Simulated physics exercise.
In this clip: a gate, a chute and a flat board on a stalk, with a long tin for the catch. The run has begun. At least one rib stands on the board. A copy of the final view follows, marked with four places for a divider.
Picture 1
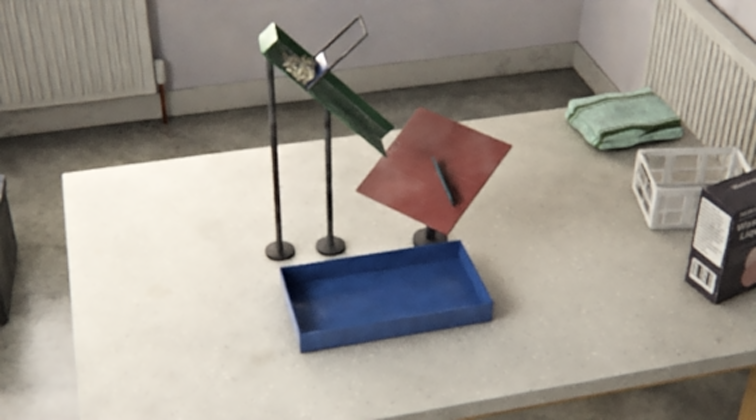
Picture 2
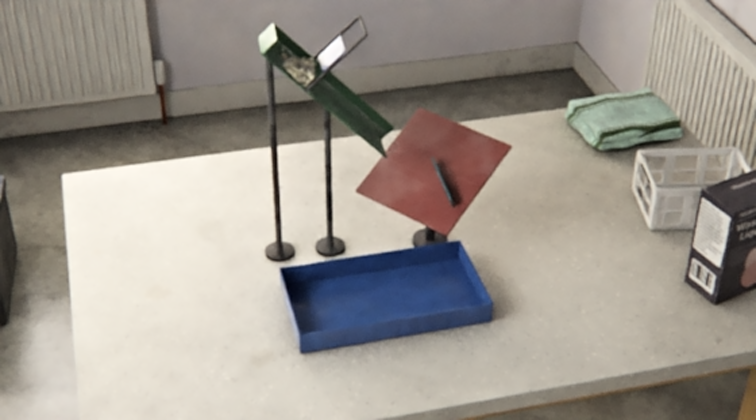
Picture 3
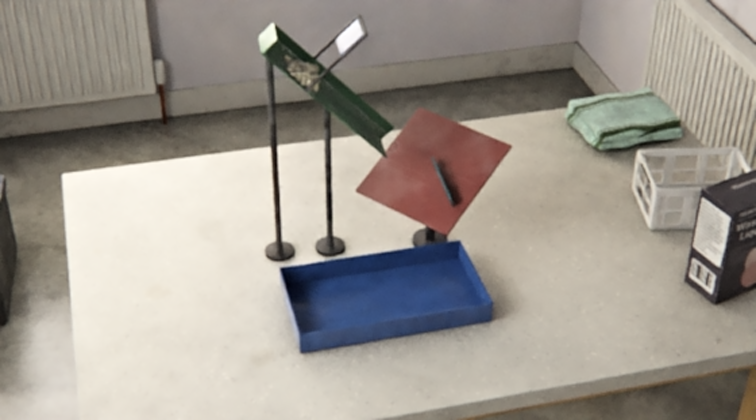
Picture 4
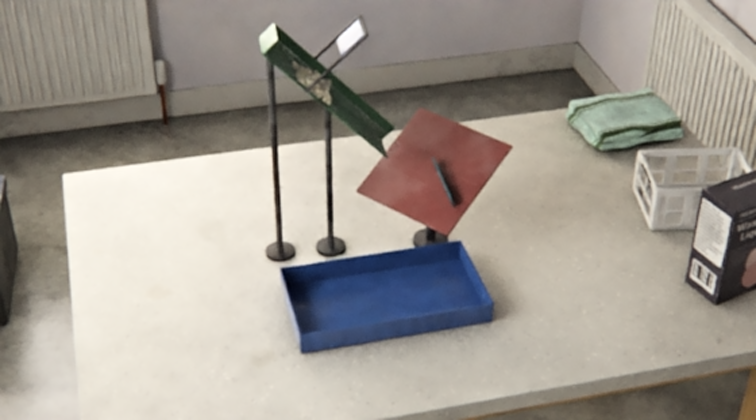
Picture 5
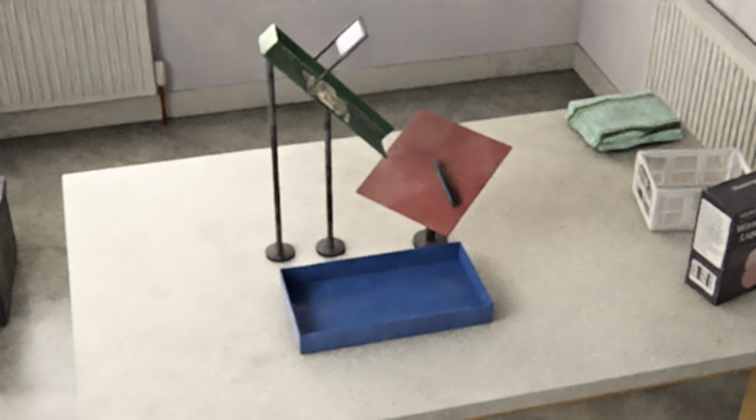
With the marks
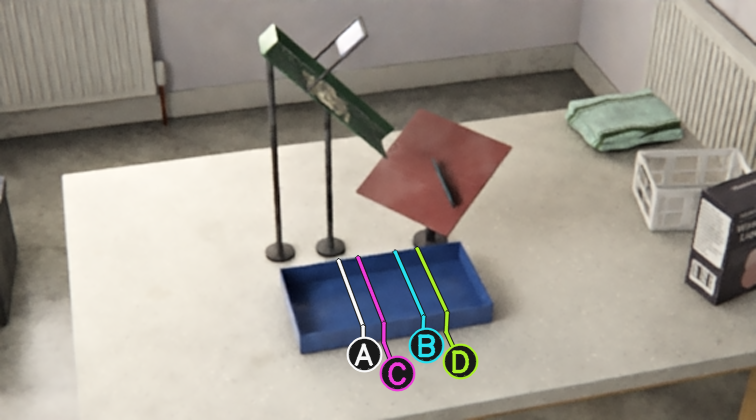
On a pale tabletop in a room with radiators, a green chute slopes down to the right toward a tilted red board with a dark rib, above an empty blue tin. The gate at the chute swings up, then a small clump of whitish beans slides partway down the chute.
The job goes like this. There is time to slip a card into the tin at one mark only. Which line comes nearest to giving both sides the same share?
B works best here.
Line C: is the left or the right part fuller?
Right.
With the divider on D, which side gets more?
Left.
On the marked copy, line A crosses the front rim at (362, 325); line B crosses the front rim at (423, 315); line C crosses the front rim at (383, 322); line D crosses the front rim at (446, 312).
For line A, of what is caught, none at all on the left of the divider, the whole lot on the right.
For line B, of what is caught, close to two thirds on the left of the divider, close to a third on the right.
For line C, of what is caught, none at all on the left of the divider, the whole lot on the right.
For line D, of what is caught, all but a few on the left of the divider, only a few on the right.
